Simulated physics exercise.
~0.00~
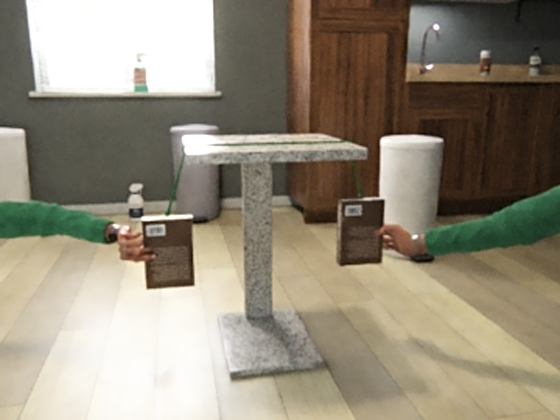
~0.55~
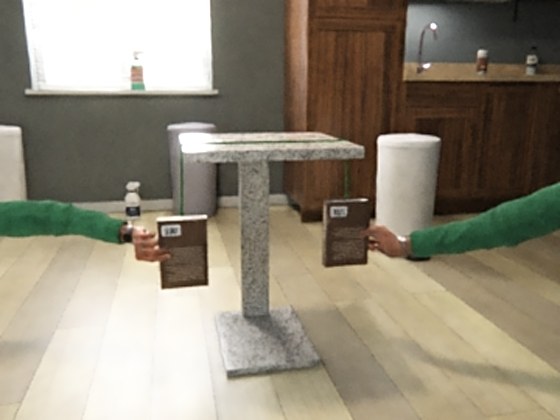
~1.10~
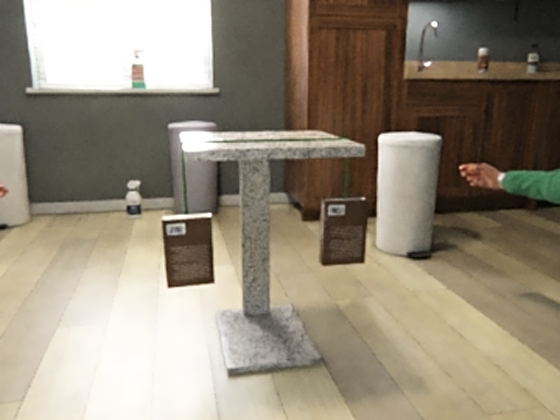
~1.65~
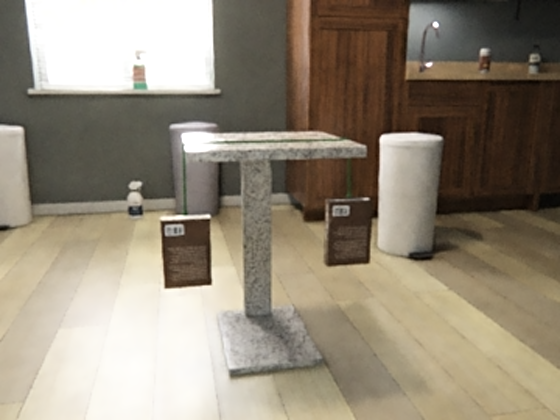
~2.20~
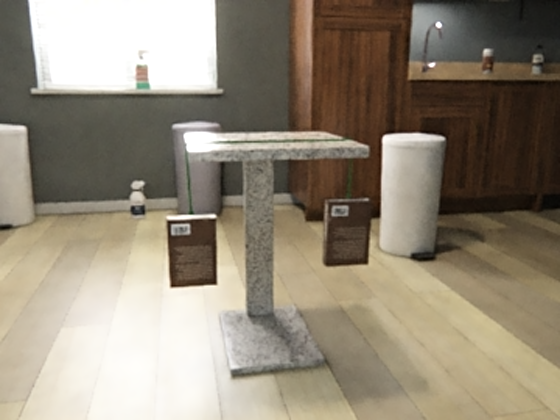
At first, two hands in green sleeves reach in from either side of a speckled stone side table, each holding a brown book that hangs from a green shoelace draped over the tabletop. The hands bring the books slightly inward, the left one moving right and the right one moving left. Then both hands let go and draw back toward the edges of the view until they are gone. The books stay hanging on either side of the table's pedestal, neither one sinking nor rising. In the end, the shoelace keeps its balance and hangs still, while the view sways slightly.
